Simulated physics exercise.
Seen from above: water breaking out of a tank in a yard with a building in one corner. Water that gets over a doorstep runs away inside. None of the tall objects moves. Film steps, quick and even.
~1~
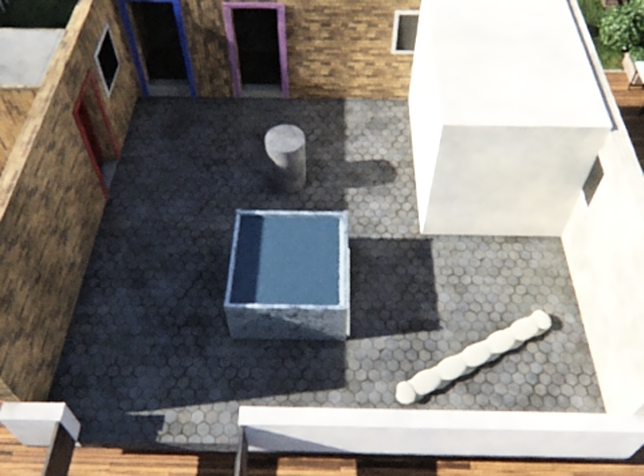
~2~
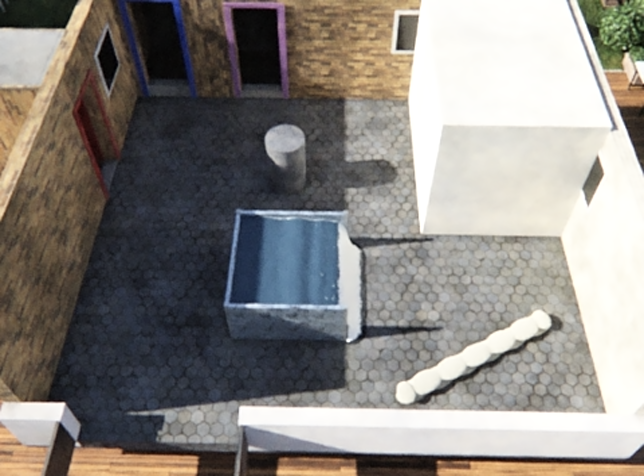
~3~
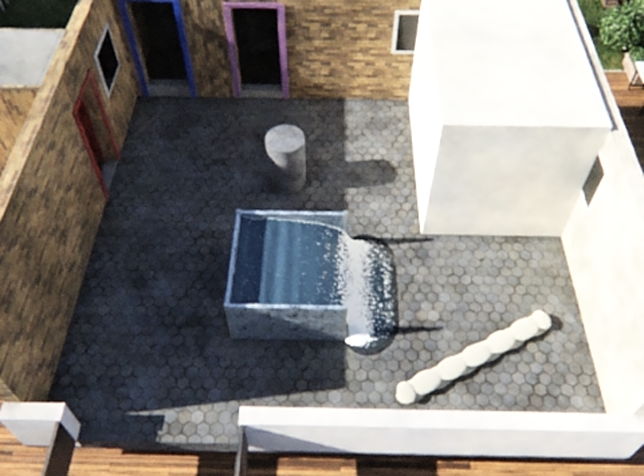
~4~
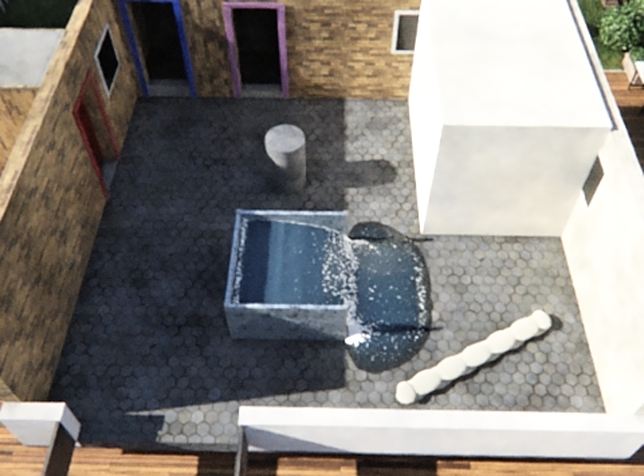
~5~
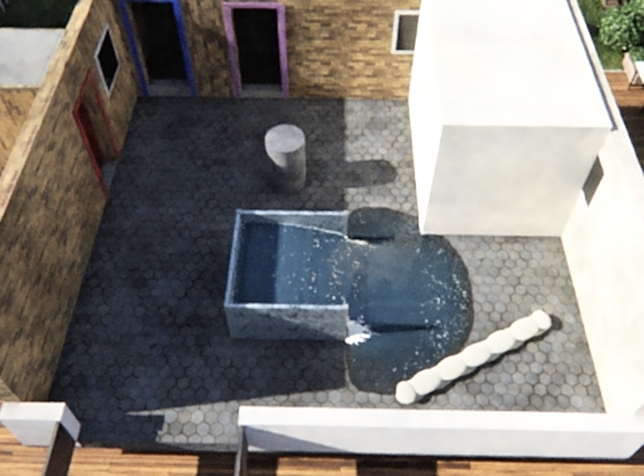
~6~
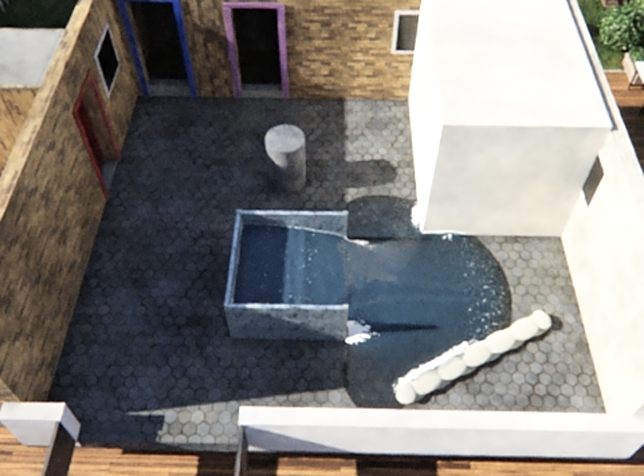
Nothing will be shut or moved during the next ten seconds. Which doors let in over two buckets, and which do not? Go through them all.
Red door - not over two, blue door - not over two, purple door - not over two.
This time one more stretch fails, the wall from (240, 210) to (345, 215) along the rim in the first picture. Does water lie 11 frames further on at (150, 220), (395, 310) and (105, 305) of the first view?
In turn: Untouched, untouched, untouched.
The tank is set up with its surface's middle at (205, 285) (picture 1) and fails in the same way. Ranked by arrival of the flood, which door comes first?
I'd go with the one in purple.
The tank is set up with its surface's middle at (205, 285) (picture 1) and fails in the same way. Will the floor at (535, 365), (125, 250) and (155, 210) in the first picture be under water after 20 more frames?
Result: Inundated; spared; spared.
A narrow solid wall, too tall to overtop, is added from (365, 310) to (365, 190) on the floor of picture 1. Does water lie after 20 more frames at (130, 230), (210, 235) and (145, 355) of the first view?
The first spot is untouched, the second untouched, the third untouched.
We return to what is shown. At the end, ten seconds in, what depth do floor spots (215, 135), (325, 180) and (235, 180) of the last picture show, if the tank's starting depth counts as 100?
Estimate: 2, 2, 2 %.
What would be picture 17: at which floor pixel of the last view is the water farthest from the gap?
Somewhere near (408, 102).
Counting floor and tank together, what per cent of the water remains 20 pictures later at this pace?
Near 100 in a hundred.
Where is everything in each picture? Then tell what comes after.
In the first frame, still water in the open tank at (289, 260).
In the second frame, water pours out at (343, 279) and has run to (349, 245).
In the third frame, the front is at (376, 243), out from the gap at (343, 282).
In the fourth frame, water pours out at (343, 283) and has run to (403, 238).
In the fifth frame, water pours out at (343, 284) and has run to (461, 266).
In the sixth frame, the front is at (501, 278), out from the gap at (343, 284).
A moment on, water covers 25 % of the floor; the red door not reached, the blue door not reached, the purple door not reached.
Next, water covers 35 % of the floor; the red door not reached, the blue door not reached, the purple door not reached.
Then, water covers 40 % of the floor; the red door not reached, the blue door not reached, the purple door not reached.
Later, water covers 65 % of the floor; the red door not reached, the blue door wet at the sill, nothing in, the purple door wet at the sill, nothing in.
In the end, water covers 90 % of the floor; the red door under two buckets in, the blue door wet at the sill, nothing in, the purple door wet at the sill, nothing in.
